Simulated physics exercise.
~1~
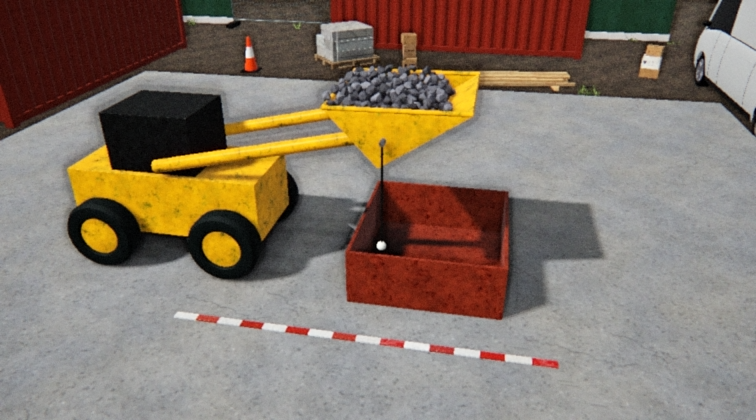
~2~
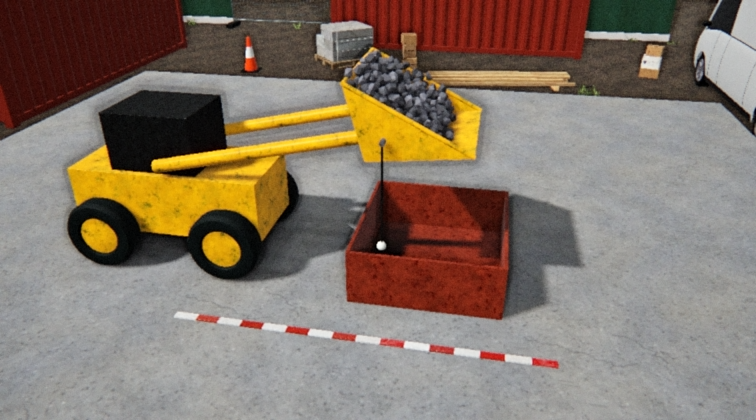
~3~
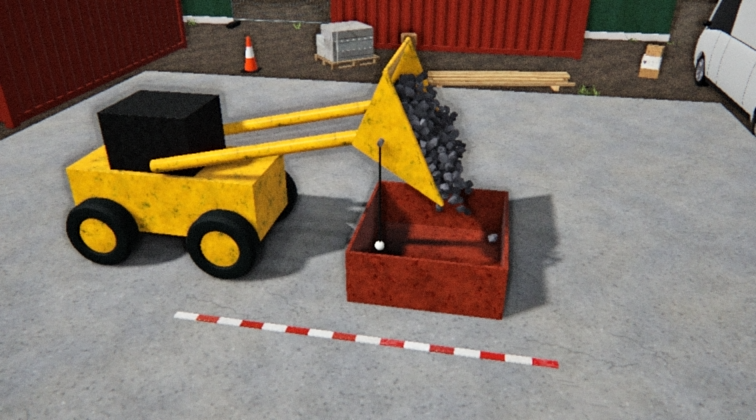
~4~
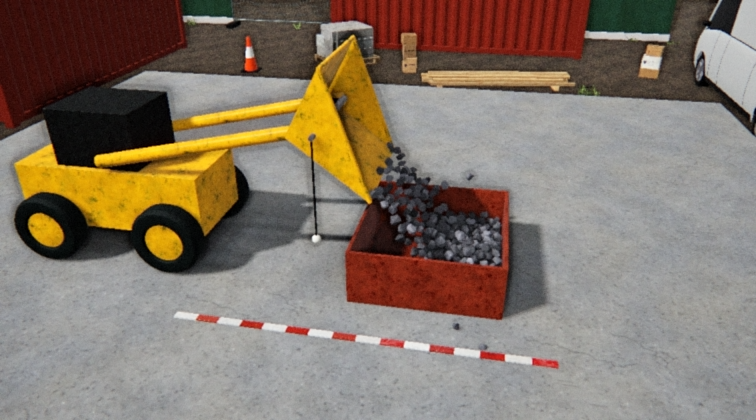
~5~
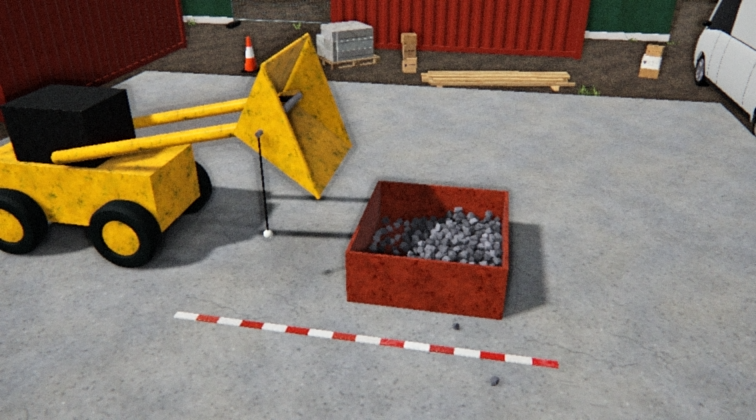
A yellow loader tipped its raised bucket of grey stones to the right over a rusty red bin, then rolled back to the left as they poured out, leaving the bucket empty and nearly all the stones in the bin, with a few on the ground.
